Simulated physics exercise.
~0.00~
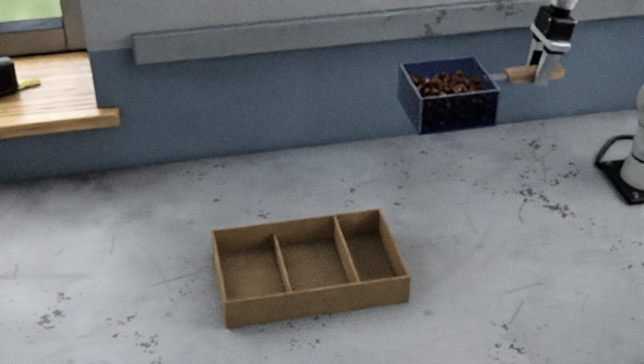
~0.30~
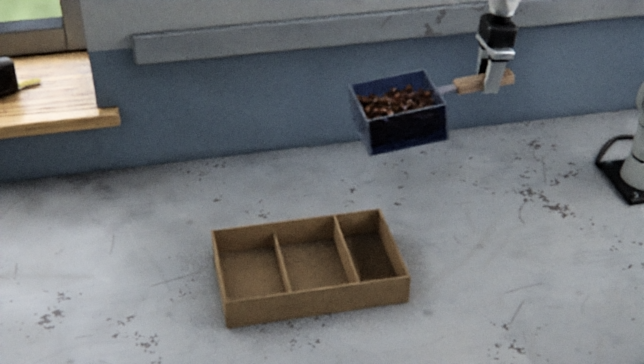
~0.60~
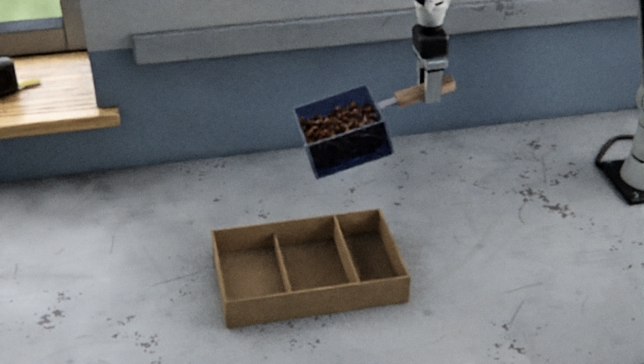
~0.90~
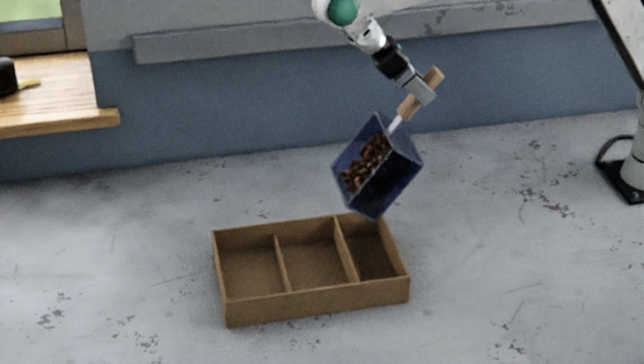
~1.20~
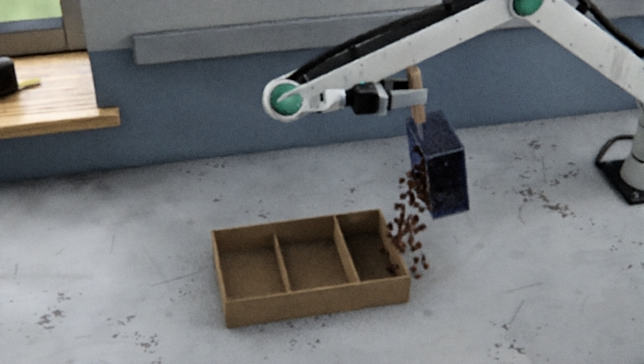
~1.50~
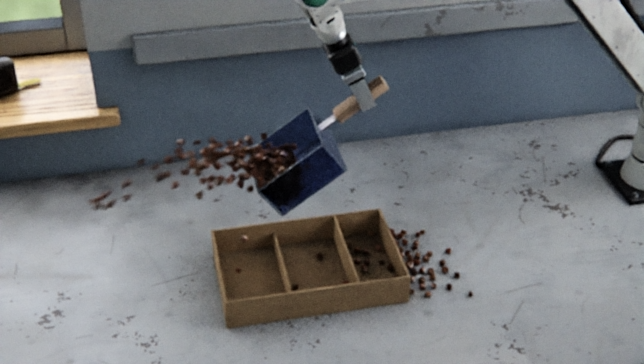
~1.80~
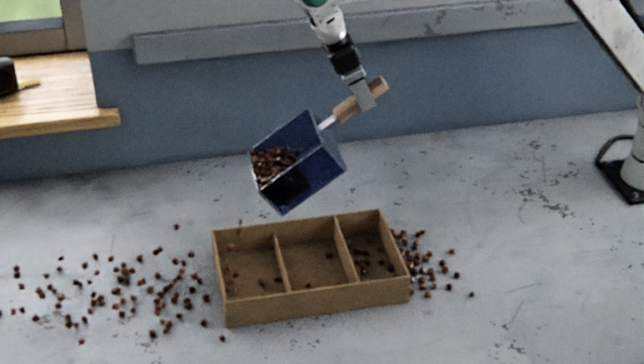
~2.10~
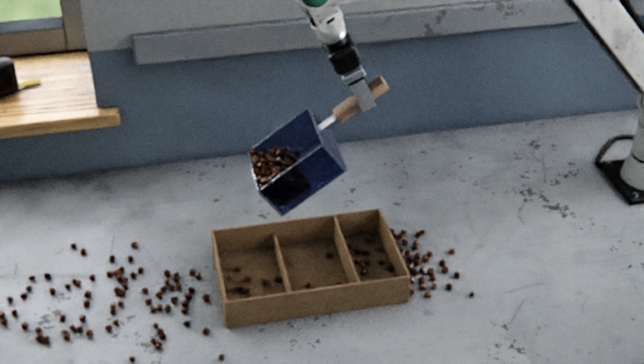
Robot arm tipping a blue box of brown pellets over a divided wooden tray, scattering many across the tabletop, then holding still.
